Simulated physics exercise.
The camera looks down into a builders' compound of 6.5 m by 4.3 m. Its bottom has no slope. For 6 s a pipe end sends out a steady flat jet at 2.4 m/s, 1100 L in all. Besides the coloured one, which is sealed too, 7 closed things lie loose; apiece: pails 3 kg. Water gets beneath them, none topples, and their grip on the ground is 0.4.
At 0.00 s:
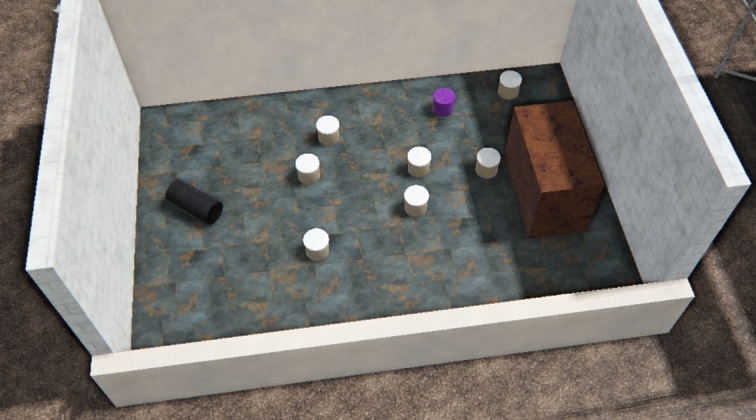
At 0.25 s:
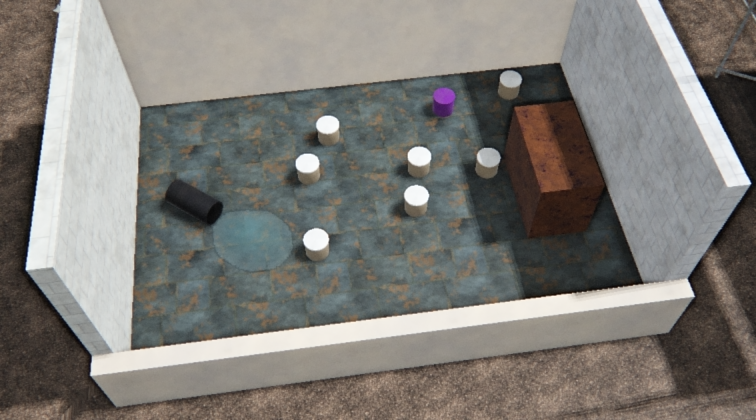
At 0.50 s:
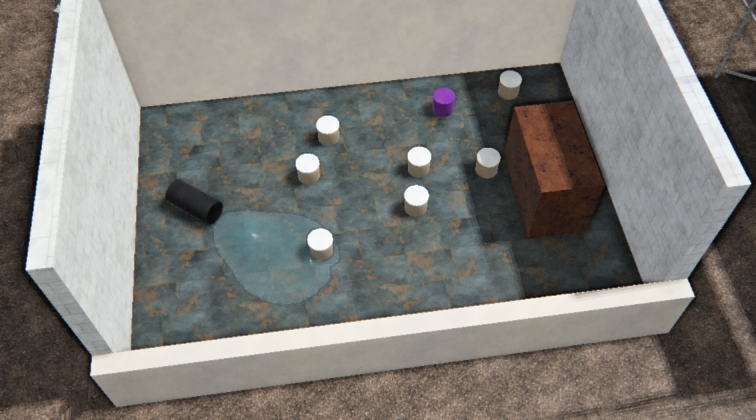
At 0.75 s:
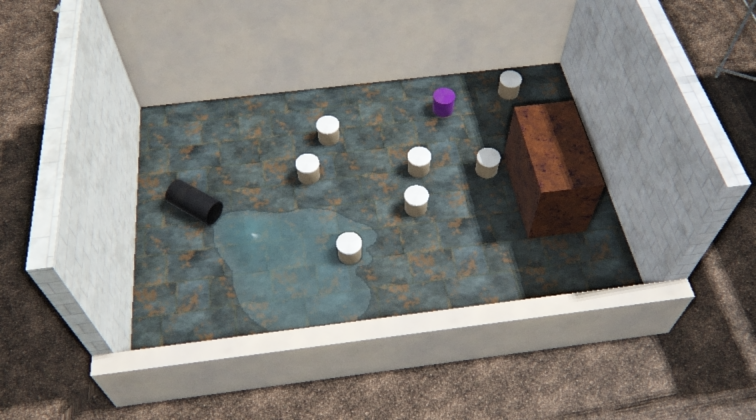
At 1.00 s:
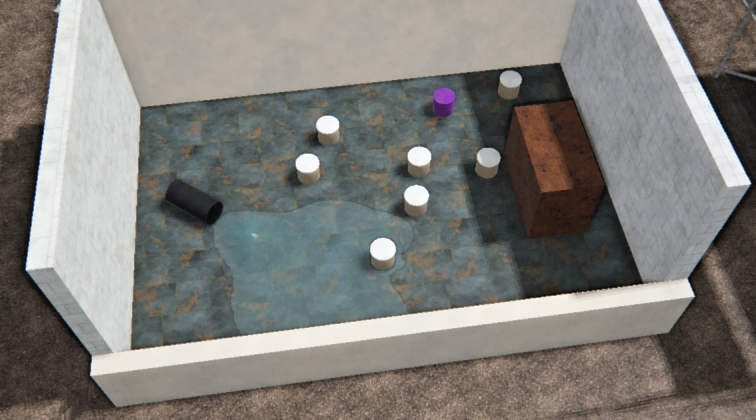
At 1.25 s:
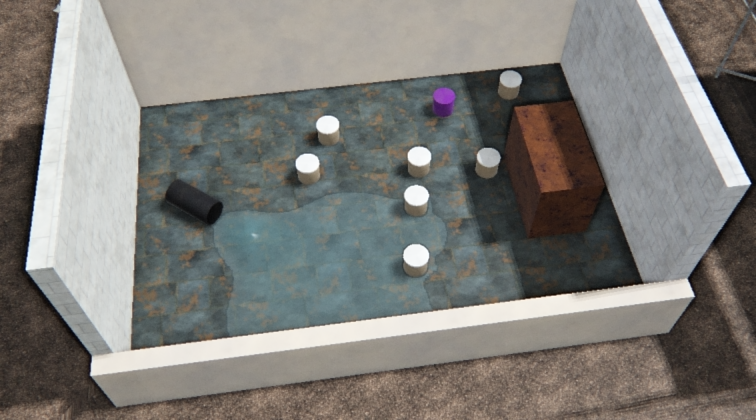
A large rusty-brown block stands at the right of a walled enclosure with a mottled blue-grey floor, seen from above by a still camera. Seven white cylinders and a purple one near the back wall stand about the floor, with a black pipe lying at left. Clear water spreads from the pipe's end across the front, and the nearest white cylinder slides right with it while the others stay put.
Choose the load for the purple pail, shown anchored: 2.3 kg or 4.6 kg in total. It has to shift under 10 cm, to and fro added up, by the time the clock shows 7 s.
I expect that the lower weight is enough.
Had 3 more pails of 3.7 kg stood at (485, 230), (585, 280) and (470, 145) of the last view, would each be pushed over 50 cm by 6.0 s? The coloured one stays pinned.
In that order: Past it, over, under.
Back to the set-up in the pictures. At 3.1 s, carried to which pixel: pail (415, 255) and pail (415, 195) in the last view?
Near (600, 252) and (460, 181).
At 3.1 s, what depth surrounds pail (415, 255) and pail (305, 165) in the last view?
About 5 and 0 cm.
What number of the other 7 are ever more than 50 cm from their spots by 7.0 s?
3 of them.
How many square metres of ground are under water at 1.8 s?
About 8.0 m2.
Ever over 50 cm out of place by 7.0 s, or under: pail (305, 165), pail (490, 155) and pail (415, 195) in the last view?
In that order: Under, past it, over.
After 1.8 s the purple pail would be 0 cm from its start with 2.3 kg and 0 cm from its start with 4.6 kg; 0 cm of water round it then.
After 3.1 s the purple pail would be 0 cm from its start with 2.3 kg and 0 cm from its start with 4.6 kg; 0 cm of water round it then.
After 4.9 s the purple pail would be 0 cm from its start with 2.3 kg and 0 cm from its start with 4.6 kg; 0 cm of water round it then.
After 7.0 s the purple pail would be 1 cm from its start with 2.3 kg and 0 cm from its start with 4.6 kg; 2 cm of water round it then.
